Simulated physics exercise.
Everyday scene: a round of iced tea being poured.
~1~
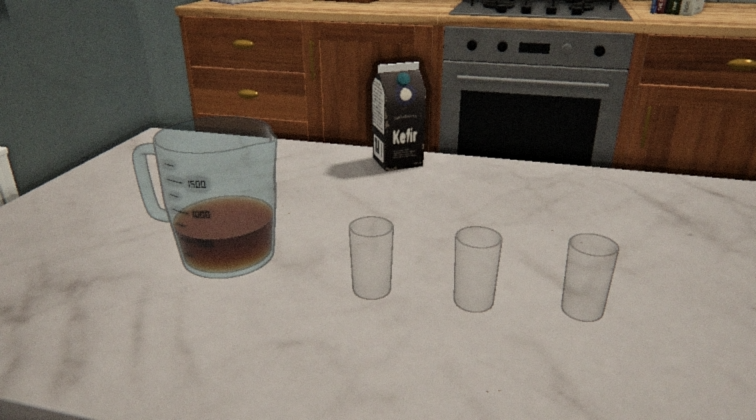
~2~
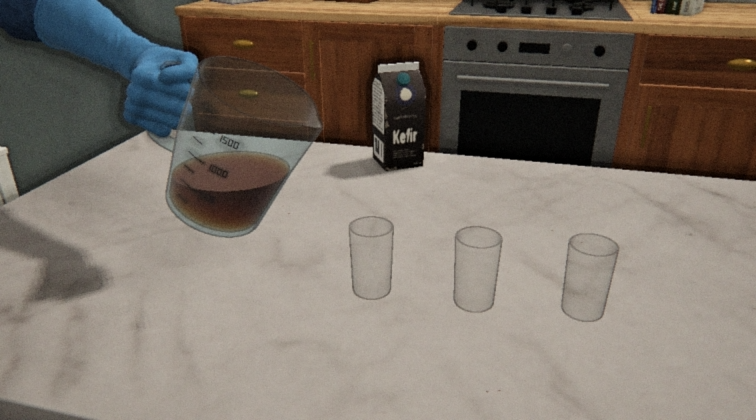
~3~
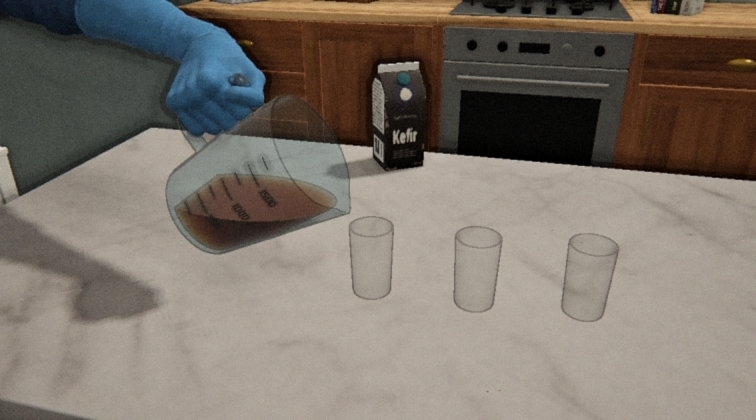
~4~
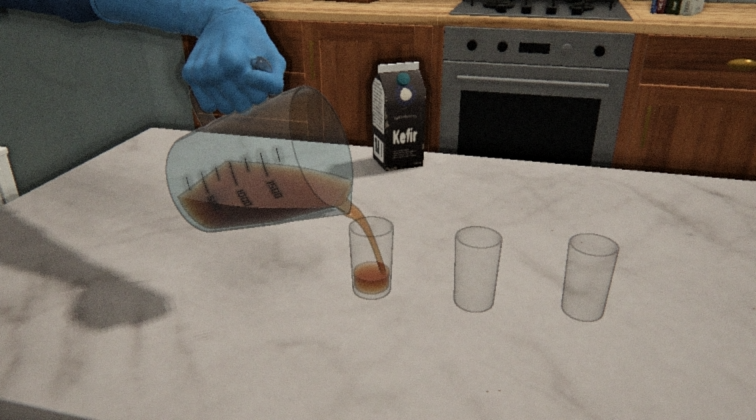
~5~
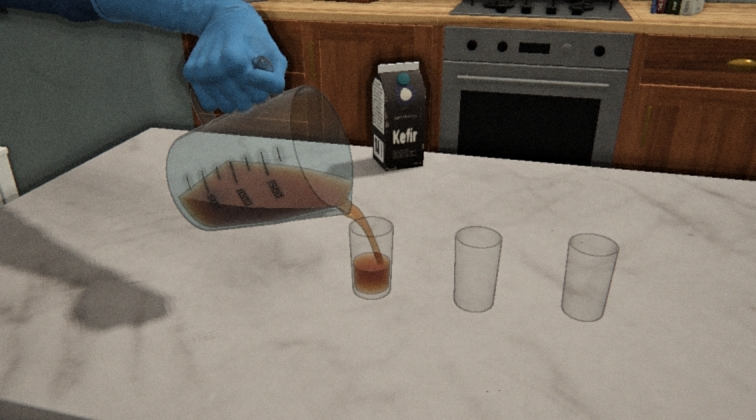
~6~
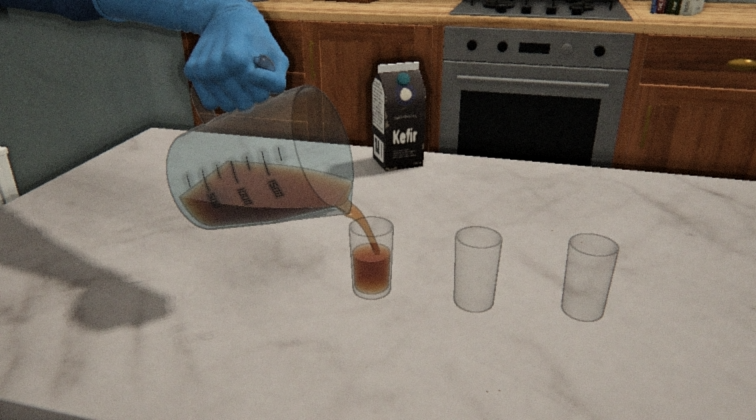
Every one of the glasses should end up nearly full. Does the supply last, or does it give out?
It's going to suffice for all of them.
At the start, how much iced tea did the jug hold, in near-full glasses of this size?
5.5, give or take.
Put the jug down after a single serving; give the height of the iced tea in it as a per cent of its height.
Level: Approx. 25 %.
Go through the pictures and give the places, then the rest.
Nothing is moving yet; jug (221, 194) about a third full; three glasses, the last at (588, 275), in the first frame.
The jug is picked up; jug (237, 148) tipped 25° with all of its load; the first is empty, in the second frame.
The jug leans over the first small glass; jug (259, 180) tipped 60° with all of its load; three glasses, the last at (588, 275), in the third frame.
The iced tea is flowing; jug (263, 165) tipped 70° with nearly all of its load; the first is about a quarter full, in the fourth frame.
The iced tea is flowing; jug (263, 165) tipped 70° with nearly all of its load; three glasses, the last at (588, 275), in the fifth frame.
The iced tea is flowing; jug (263, 164) tipped 70° with nearly all of its load; the first is about half full, in the sixth frame.
Next, the first is about three quarters full.
After that, the first is done and the jug has about three quarters of its load.
Finally, all three are full and about half of the iced tea is over.
